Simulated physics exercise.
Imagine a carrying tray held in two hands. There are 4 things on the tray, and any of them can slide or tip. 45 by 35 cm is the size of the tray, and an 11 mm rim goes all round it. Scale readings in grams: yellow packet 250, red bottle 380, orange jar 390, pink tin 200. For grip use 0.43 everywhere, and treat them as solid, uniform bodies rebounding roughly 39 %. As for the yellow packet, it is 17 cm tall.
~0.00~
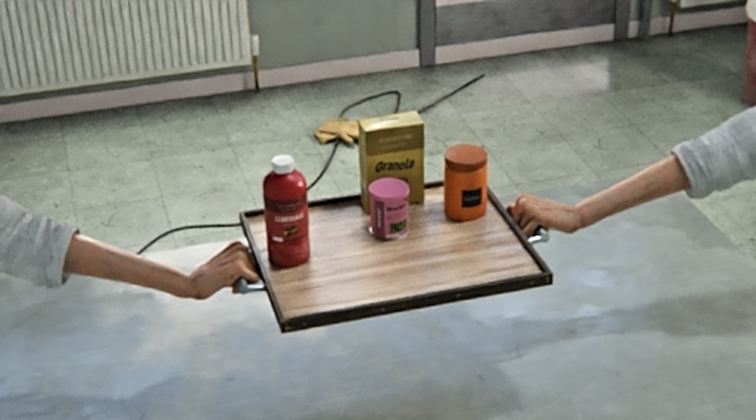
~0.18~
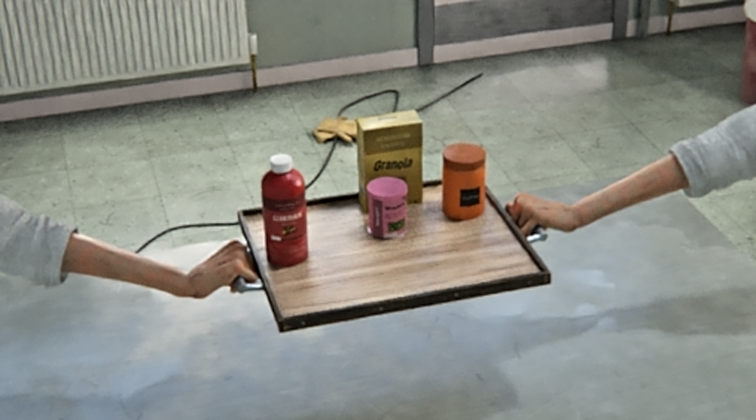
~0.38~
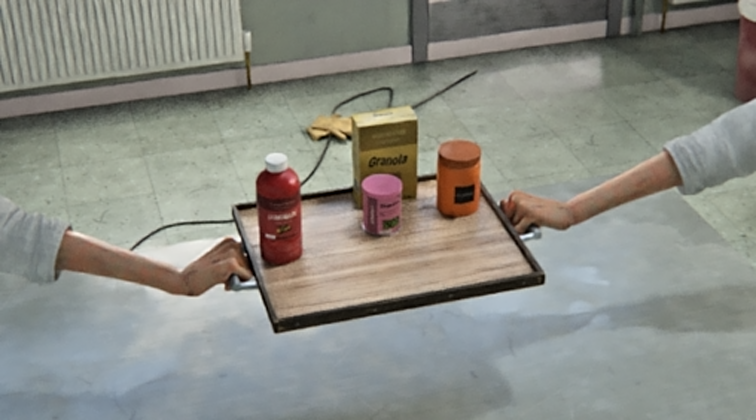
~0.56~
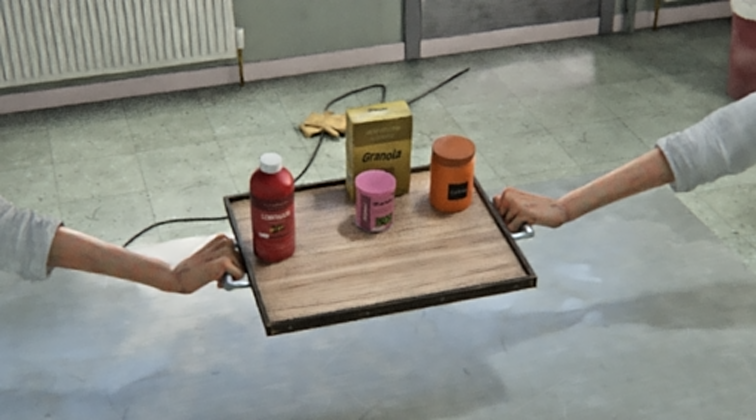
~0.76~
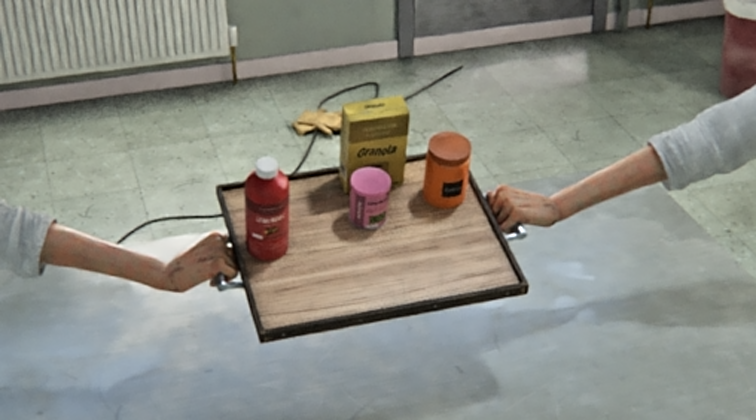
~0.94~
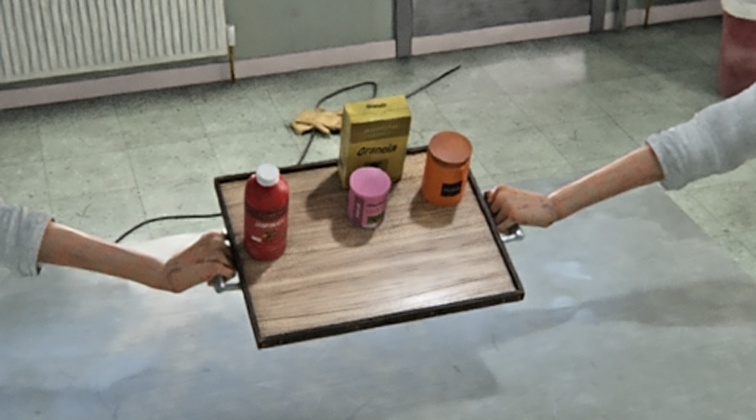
Two hands tilting a wooden tray near edge down, with a red bottle, yellow packet, pink tin and orange jar staying in place.
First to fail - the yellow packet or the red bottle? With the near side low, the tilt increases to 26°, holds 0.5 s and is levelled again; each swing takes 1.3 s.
The former.
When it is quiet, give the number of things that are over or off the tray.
My answer is 4.
By 1.94 s, tilt 26°, near edge down; yellow packet and pink tin now off the tray; red bottle rocked 4° off its seat near (290, 295); orange jar 16 cm from its spot.
By 2.54 s, tilt 13°, near edge down; red bottle and orange jar now off the tray.
When it is over (3.7 s), off the tray, yellow packet, red bottle, orange jar and pink tin. Yellow packet went at 1.24 s; red bottle went at 2.06 s.
